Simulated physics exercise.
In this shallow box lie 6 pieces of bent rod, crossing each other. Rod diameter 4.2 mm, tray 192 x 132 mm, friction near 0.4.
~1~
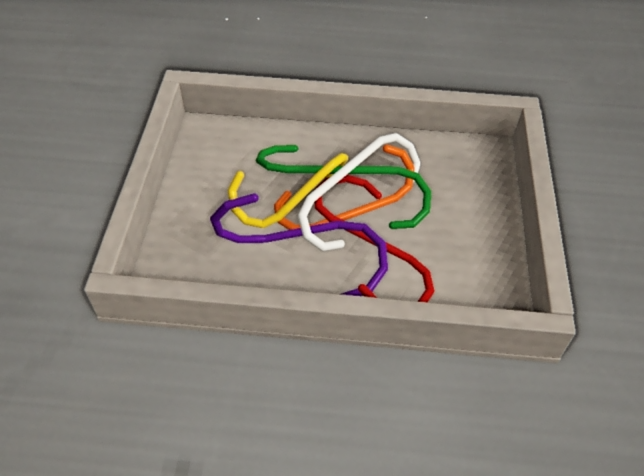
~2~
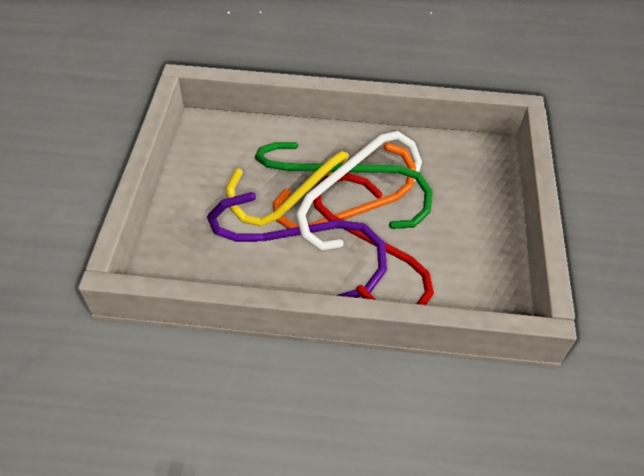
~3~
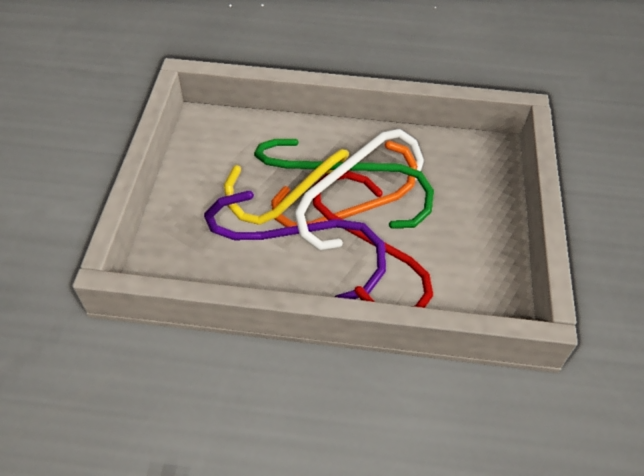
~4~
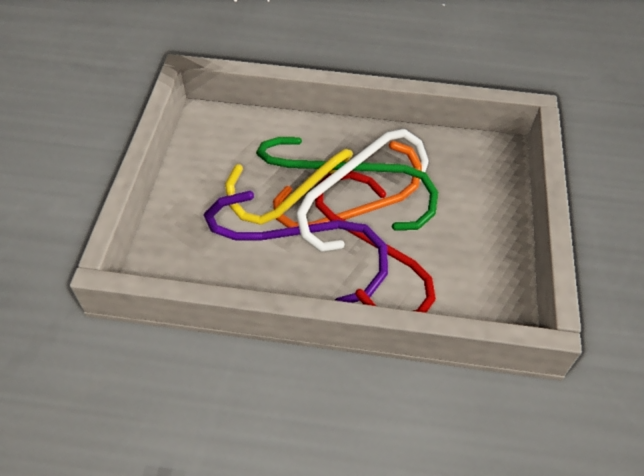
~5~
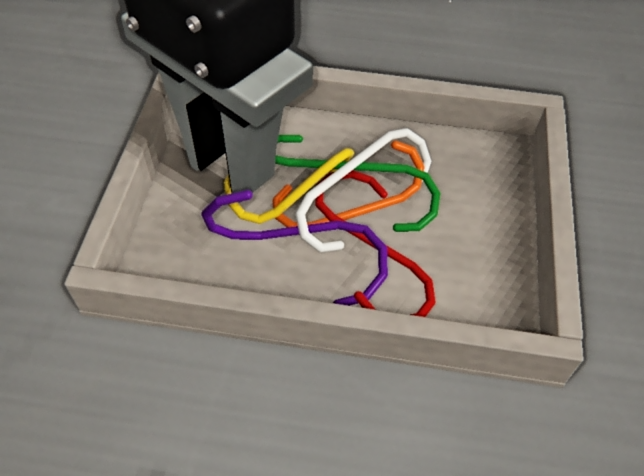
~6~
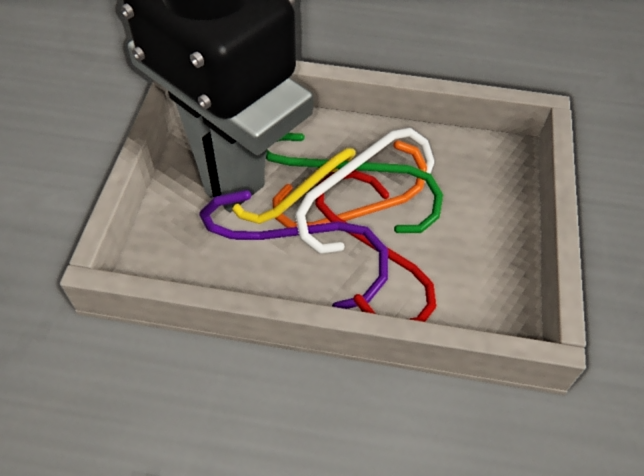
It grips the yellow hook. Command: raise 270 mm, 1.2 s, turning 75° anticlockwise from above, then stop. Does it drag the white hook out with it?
The white hook ends down.
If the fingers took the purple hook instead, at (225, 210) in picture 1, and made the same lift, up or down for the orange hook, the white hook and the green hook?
Orange hook down, white hook up, green hook up.
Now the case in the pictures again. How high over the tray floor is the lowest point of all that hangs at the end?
About 270 mm.
Then, 0.36 s into the lift, lowest point more than 20 mm over the tray floor, yellow hook 58 mm.
Then, 0.66 s into the lift, lowest point more than 20 mm over the tray floor, yellow hook 158 mm.
Then, 1.20 s into the lift, lowest point more than 20 mm over the tray floor, yellow hook 272 mm.
At rest, hanging yellow hook 272 mm; the other 5 are down.
